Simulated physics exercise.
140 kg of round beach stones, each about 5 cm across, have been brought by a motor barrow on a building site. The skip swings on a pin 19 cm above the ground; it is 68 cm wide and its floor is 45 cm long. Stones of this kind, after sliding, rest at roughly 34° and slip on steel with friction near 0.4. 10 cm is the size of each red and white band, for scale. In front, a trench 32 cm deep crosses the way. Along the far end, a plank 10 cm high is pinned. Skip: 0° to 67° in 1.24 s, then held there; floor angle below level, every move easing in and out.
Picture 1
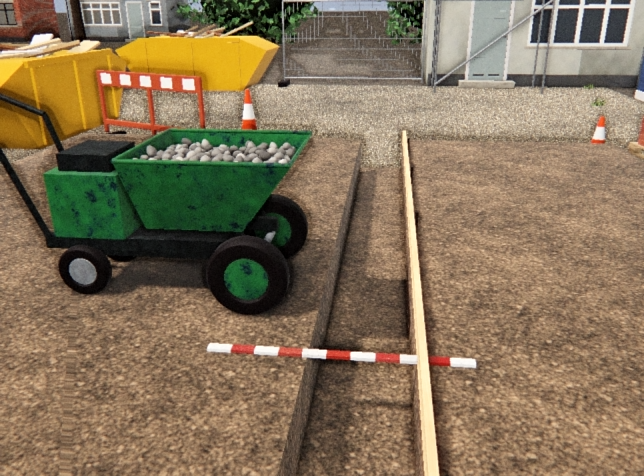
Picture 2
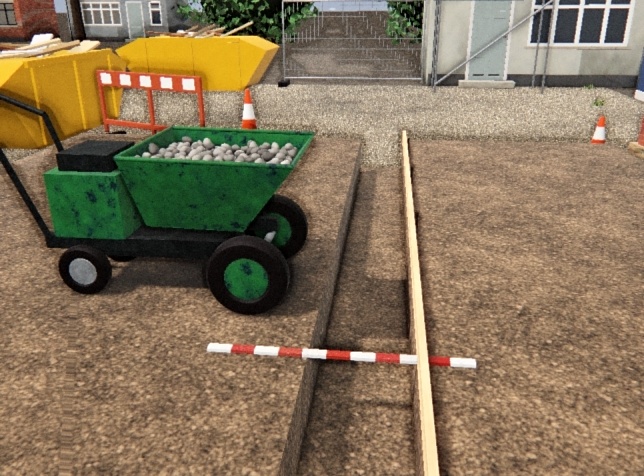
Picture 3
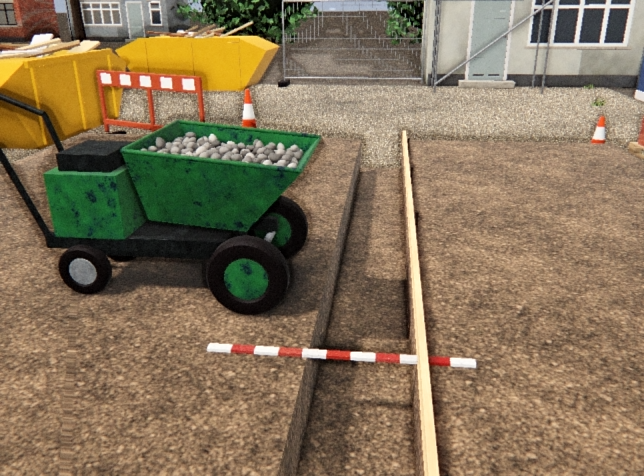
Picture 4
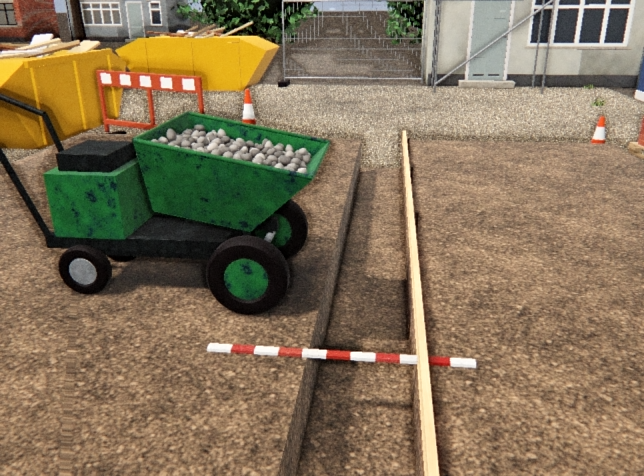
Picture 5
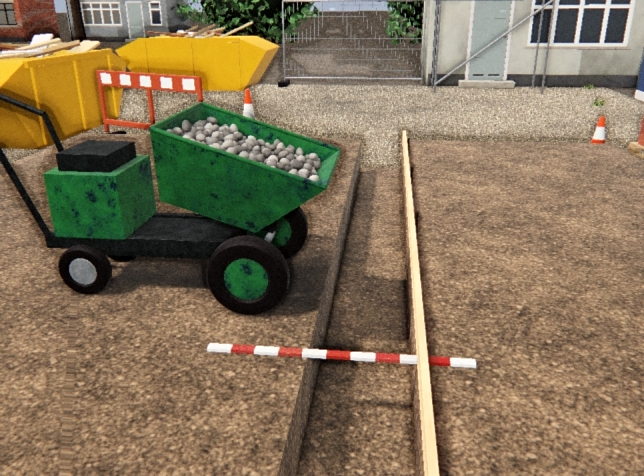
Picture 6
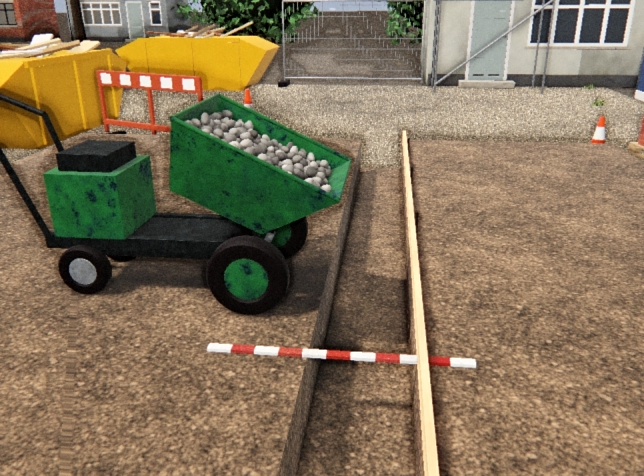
Green motor barrow standing beside a trench on a building site, its skip of grey stones tilting steadily down to the right.
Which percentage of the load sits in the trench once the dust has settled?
Near 71 per cent.
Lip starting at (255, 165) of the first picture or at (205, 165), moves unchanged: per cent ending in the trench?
I'd expect close to 100 per cent at the first and 100 per cent at the second.
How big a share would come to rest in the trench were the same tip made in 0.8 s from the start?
It'd be some 65 per cent.
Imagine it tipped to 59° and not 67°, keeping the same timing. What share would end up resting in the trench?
It comes out at about 55 percent.
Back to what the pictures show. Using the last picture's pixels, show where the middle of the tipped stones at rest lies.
At about pixel (393, 326) in the last view.
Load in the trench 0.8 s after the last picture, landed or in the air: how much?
Some 20 per cent.
Then, 0.4 s after the last picture the floor is at 57°, 100 % in the skip; the foremost stones are at (374, 236).
Then, 0.8 s after the last picture the floor is at 67°, 67 % in the skip, 21 % in the trench, 12 % past the trench; the foremost stones are at (468, 294).
Then, 1.2 s after the last picture the floor is at 67°, 35 % in the skip, 38 % in the trench, 27 % past the trench; the foremost stones are at (561, 297).
Then, 3.1 s after the last picture the floor is at 67°, 0 % in the skip, 71 % in the trench, 29 % past the trench; the foremost stones are at (626, 291).
